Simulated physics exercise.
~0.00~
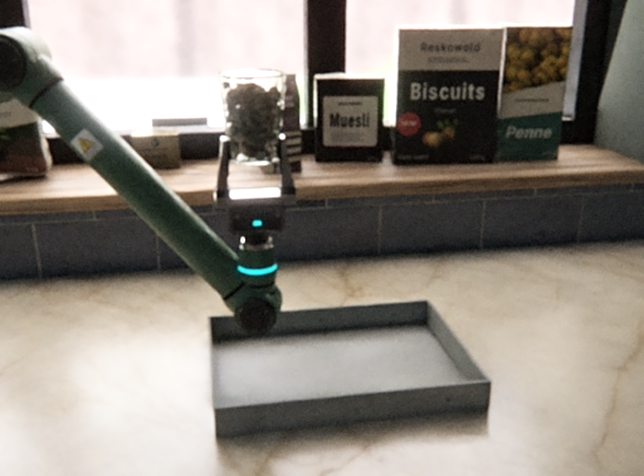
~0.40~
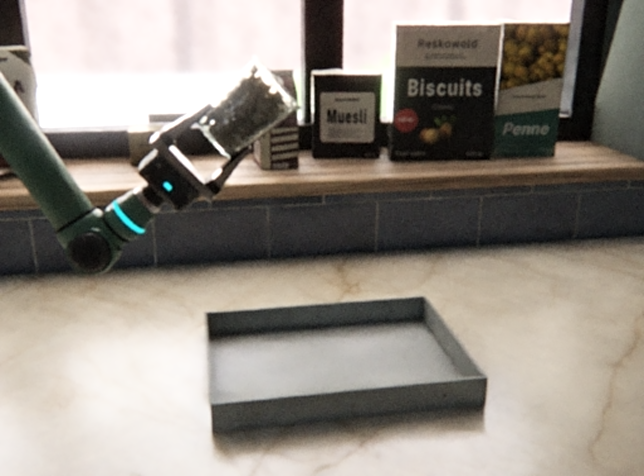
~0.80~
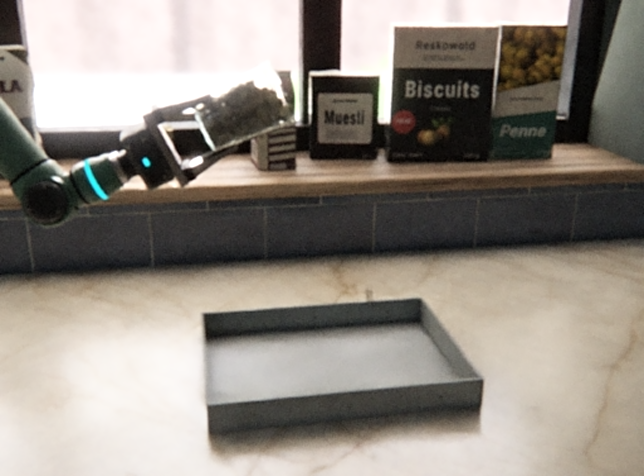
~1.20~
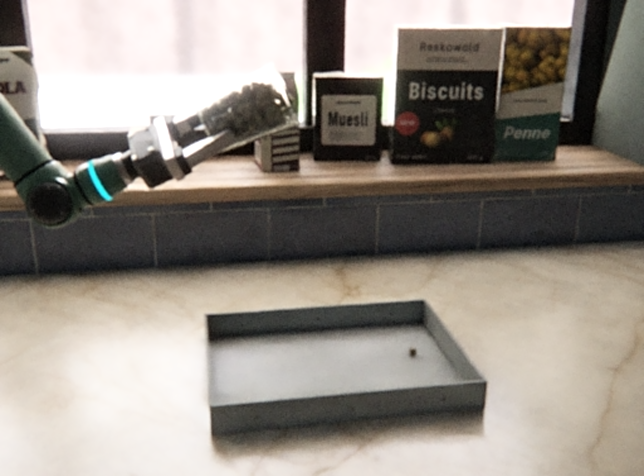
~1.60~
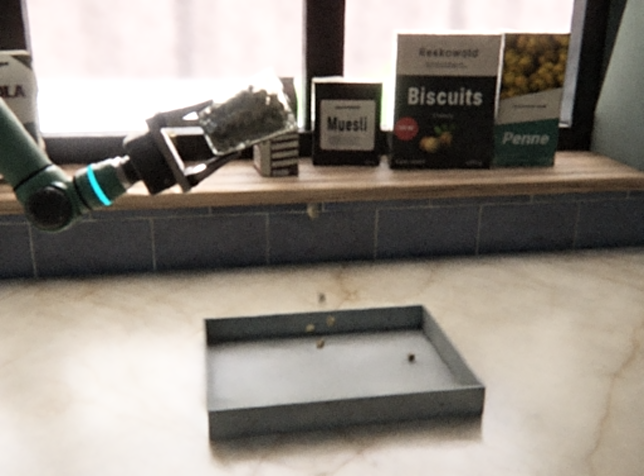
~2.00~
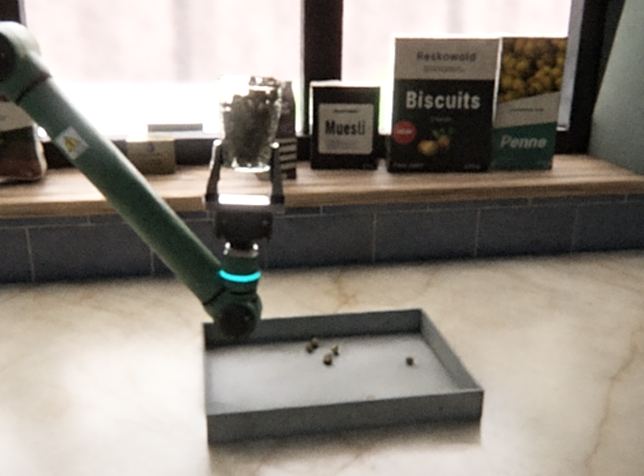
In this clip, a green robot arm lifts a clear tumbler of small pebbles over a marble counter, tips it toward a shallow grey tray, and holds it slanted as a few pebbles drop in. The arm then turns the still well-filled tumbler upright, leaving several pebbles scattered in the tray.
